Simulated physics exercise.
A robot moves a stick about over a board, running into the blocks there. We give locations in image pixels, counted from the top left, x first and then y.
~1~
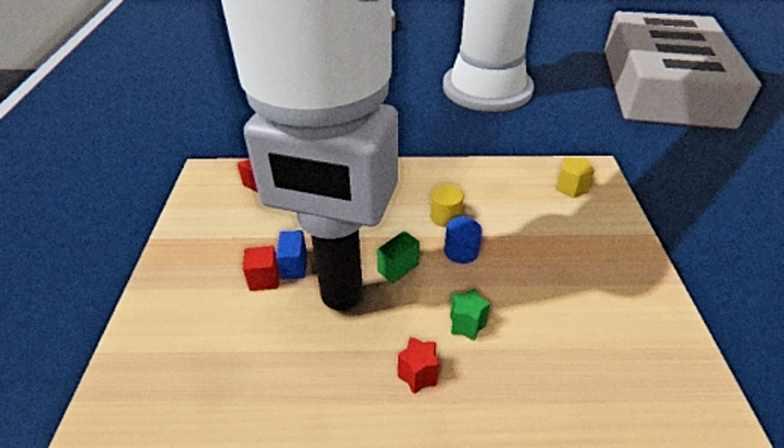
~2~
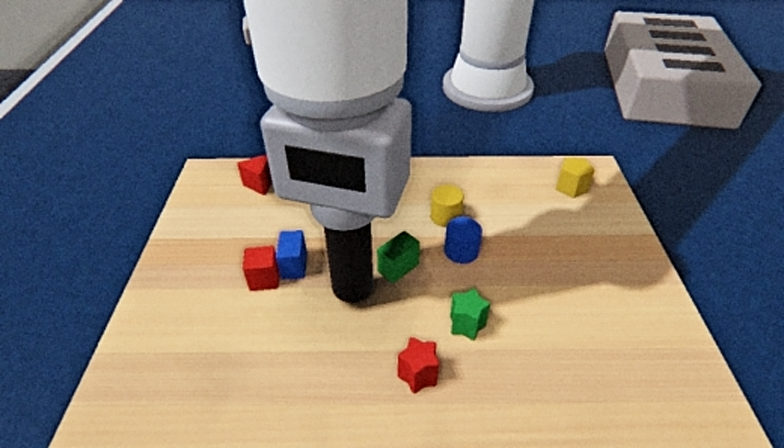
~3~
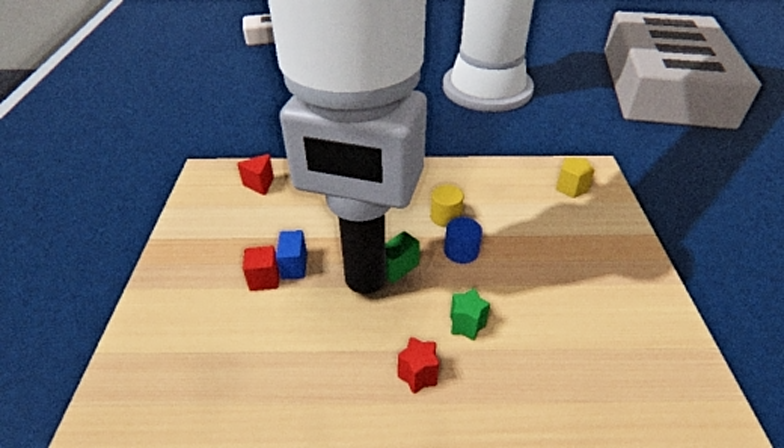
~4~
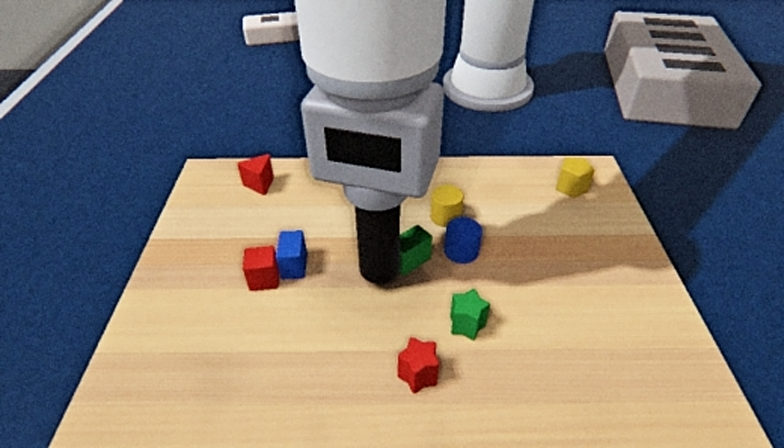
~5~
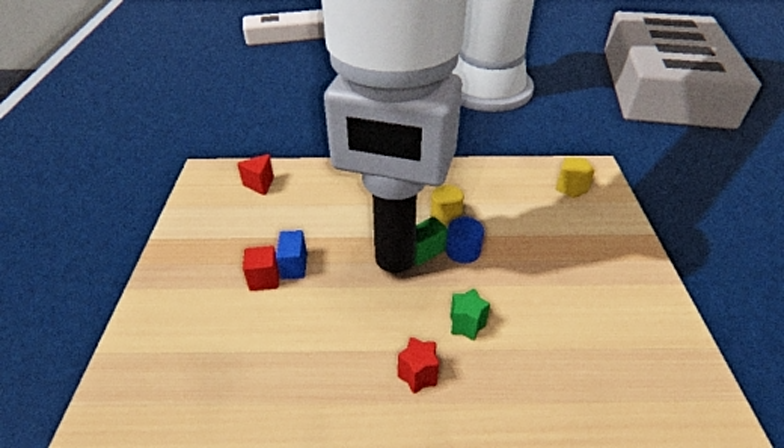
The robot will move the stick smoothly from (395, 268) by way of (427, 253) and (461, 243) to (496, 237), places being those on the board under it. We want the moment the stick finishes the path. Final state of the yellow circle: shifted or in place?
Here's my answer: The yellow circle gets displaced.
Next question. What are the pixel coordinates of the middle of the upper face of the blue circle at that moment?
At roughly (535, 228).
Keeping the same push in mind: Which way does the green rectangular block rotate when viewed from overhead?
Viewed from overhead, the green rectangular block winds up turned anticlockwise.
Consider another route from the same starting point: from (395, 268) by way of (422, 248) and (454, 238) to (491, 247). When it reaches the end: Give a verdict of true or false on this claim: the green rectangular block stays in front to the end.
False.
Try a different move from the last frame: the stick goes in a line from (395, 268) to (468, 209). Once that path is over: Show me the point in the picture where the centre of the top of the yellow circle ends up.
Its top middle is near (463, 166).
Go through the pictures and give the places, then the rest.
The first frame shows stick tip (342, 294); block tops, green rectangular block (399, 245); yellow circle (448, 194); blue circle (464, 228); green star-shaped block (470, 302).
The second frame shows stick (353, 287); blocks unchanged.
The third frame shows stick (365, 278); blocks unchanged.
The fourth frame shows stick (380, 269); green rectangular block (411, 238).
The fifth frame shows stick (395, 258); green rectangular block (426, 229); yellow circle (448, 194); blue circle (466, 228); green star-shaped block (470, 302).
What follows on the original path. One third of the way, stick (429, 243); green rectangular block (454, 210), turned 20° anticlockwise; yellow circle (452, 186); blue circle (474, 227).
Two thirds of the way, stick (462, 234); green rectangular block (476, 198), turned 35° anticlockwise; yellow circle (454, 181); blue circle (502, 226).
At the end, stick (497, 228); green rectangular block (487, 191), turned 65° anticlockwise; yellow circle (454, 181); blue circle (535, 228); green star-shaped block in place.
